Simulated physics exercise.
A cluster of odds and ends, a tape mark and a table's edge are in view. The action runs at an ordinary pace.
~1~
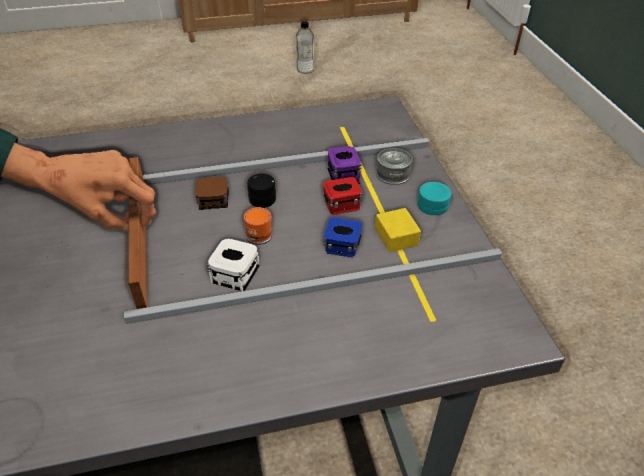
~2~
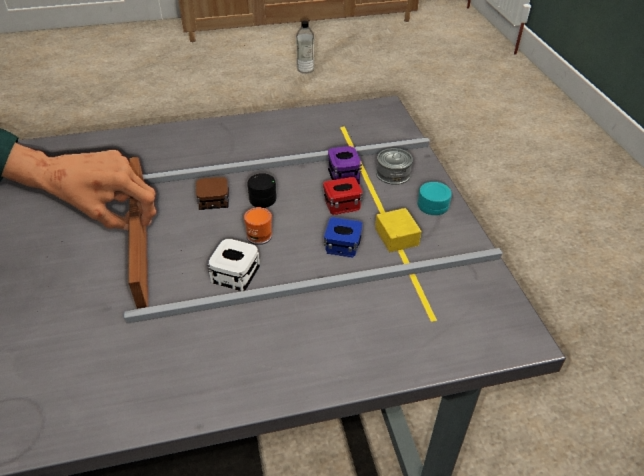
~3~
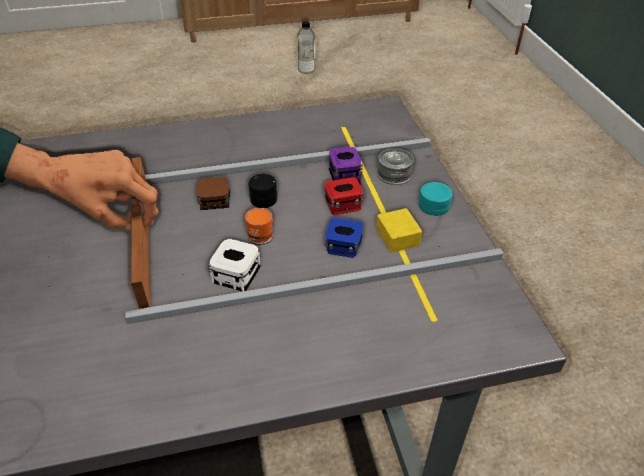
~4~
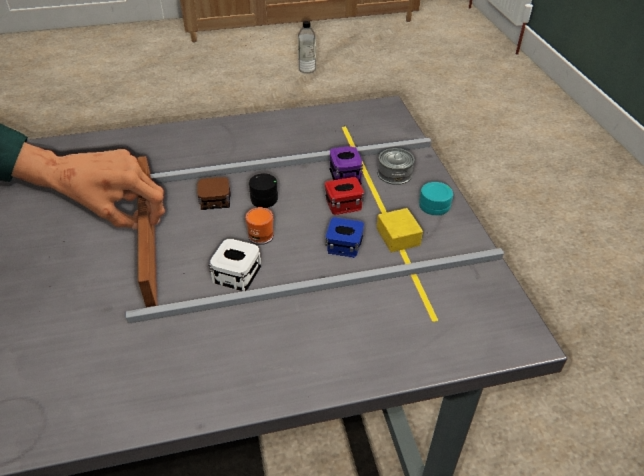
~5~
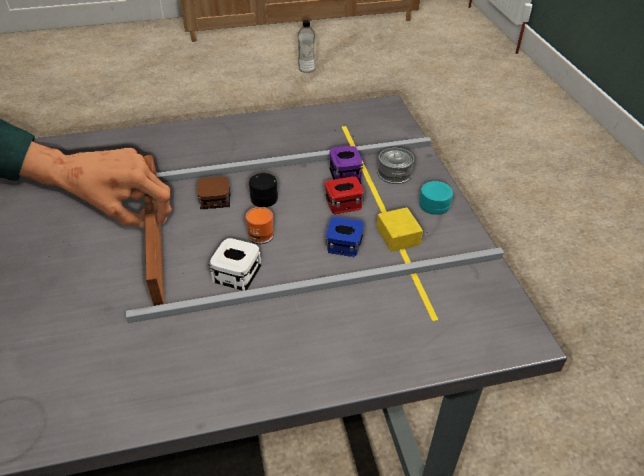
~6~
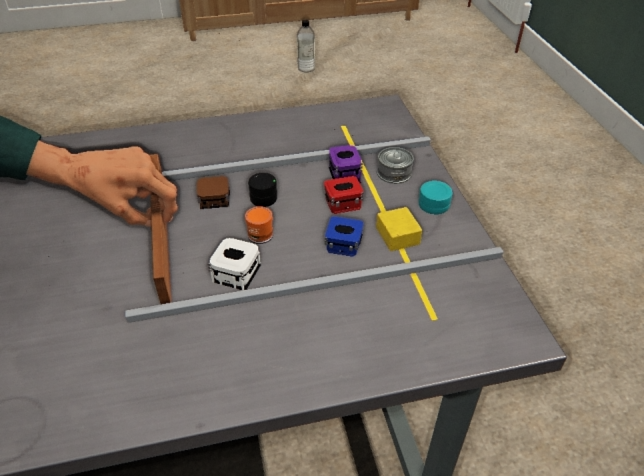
Hand sliding a wooden board slightly right between two rails on a grey table, small coloured containers sitting still beyond it.
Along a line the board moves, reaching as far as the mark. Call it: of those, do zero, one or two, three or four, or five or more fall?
Zero fall.
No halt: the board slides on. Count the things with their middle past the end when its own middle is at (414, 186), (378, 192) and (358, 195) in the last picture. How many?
2; 0; 0.
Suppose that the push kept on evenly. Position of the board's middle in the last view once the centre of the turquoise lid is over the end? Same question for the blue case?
The middle is at (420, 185) when it's the turquoise lid, and at (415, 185) when it's the blue case.
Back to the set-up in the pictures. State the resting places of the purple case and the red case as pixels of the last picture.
You'll see the purple case at (406, 149), with the red case at (394, 189).
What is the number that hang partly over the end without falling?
Count of overhanging things: 2.
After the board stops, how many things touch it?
Result: 4 in all.
Soon after, none off yet; turquoise lid at rest near (435, 198); grey pot at rest near (395, 165); yellow block at rest near (399, 229).
Then, none off yet; turquoise lid at rest near (435, 198); grey pot moving near (399, 164); yellow block moved a little near (411, 227).
At rest, the number that fall off is zero.
